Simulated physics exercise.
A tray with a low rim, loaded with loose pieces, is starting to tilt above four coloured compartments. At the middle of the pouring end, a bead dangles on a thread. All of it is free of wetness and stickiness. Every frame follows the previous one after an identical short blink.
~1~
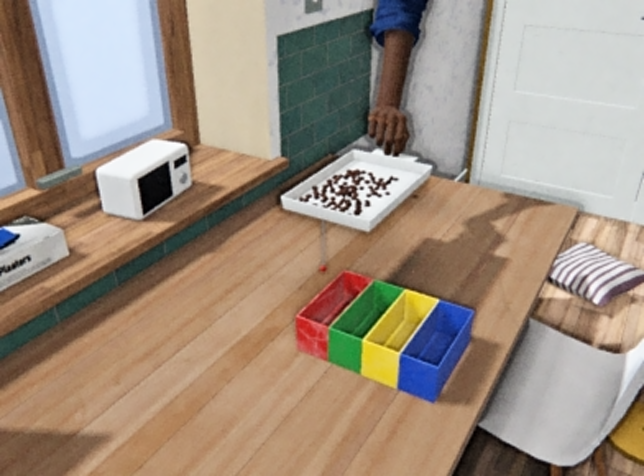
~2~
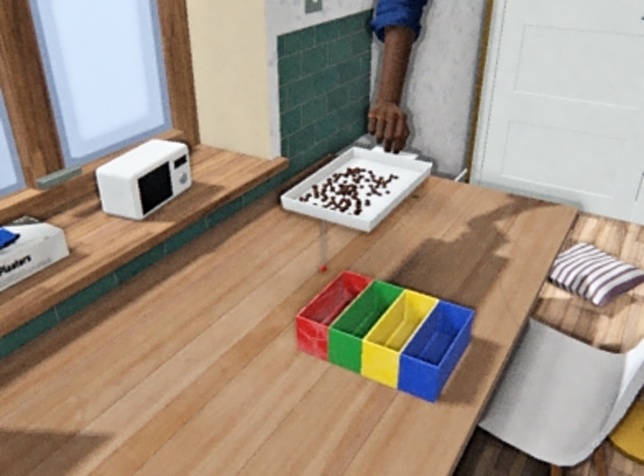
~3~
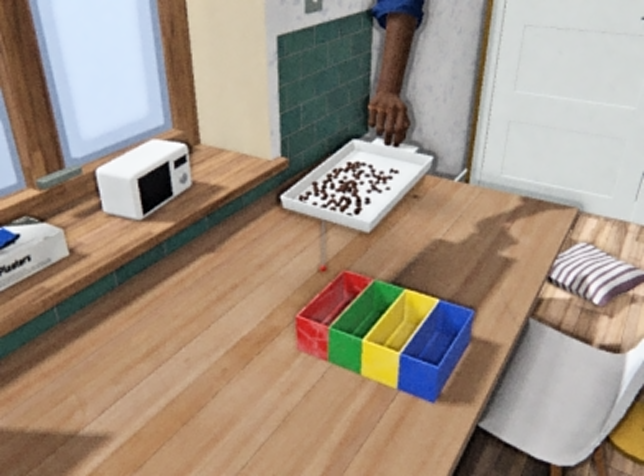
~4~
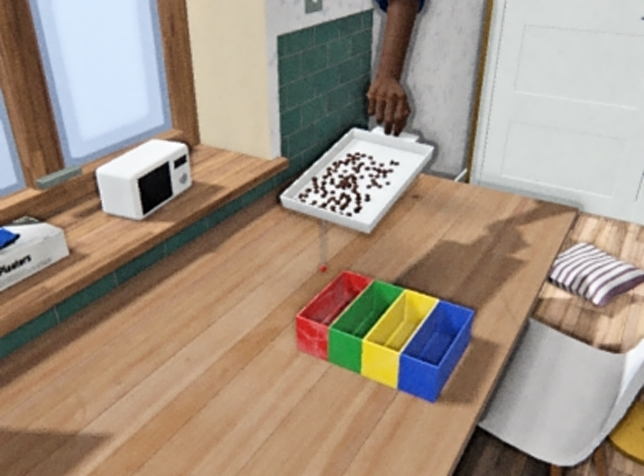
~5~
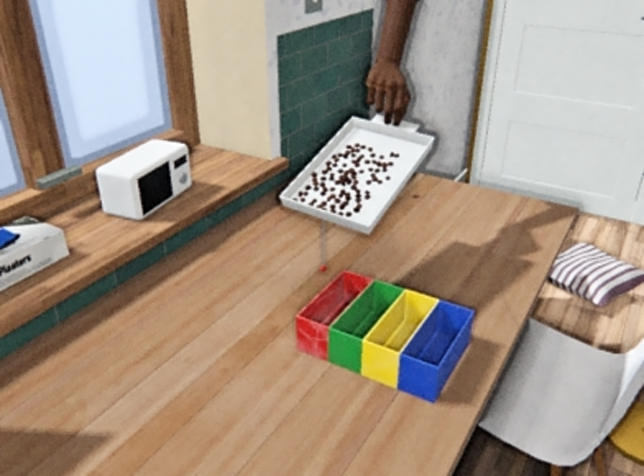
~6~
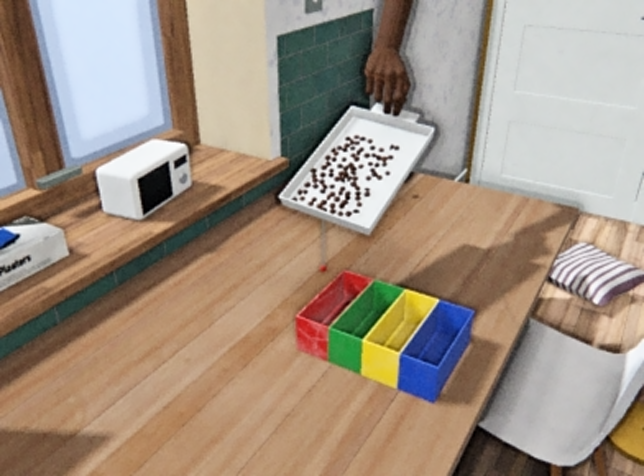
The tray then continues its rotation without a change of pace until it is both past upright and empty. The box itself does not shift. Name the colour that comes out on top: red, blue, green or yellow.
Red comes out on top.
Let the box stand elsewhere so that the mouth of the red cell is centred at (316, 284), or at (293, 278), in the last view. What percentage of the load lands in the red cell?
First position: Some 30 %; second position: Some 10 %.
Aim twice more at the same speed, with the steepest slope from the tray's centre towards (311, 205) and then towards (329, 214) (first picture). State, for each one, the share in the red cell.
0 %, give or take, and then 30 %.
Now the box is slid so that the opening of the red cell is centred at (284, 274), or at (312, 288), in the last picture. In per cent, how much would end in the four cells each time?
100 %, 90 %.
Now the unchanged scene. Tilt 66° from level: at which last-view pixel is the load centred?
Load centre: Approx. (335, 209).
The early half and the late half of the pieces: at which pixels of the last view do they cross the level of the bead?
Earlier portion about (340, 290); later portion about (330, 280).
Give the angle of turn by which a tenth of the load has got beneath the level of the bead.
Somewhere around 80 degrees.
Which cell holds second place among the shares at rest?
Next after the leader comes the green cell.
Soon, tray tipped steeply; nearly all on the tray; a stray few falling or outside the box.
A while on, tray tipped past a quarter turn; about a third on the tray; about a quarter in the red cell; about a quarter in the green cell; a stray few in the yellow cell; about a quarter falling or outside the box.
Towards the end, tray tipped past a quarter turn; about half in the red cell; about a quarter in the green cell; a stray few in the yellow cell; about a quarter falling or outside the box.
Finally, tray tipped past a quarter turn; about half in the red cell; about a quarter in the green cell; a stray few in the yellow cell; none in the blue cell; about a quarter outside the box.
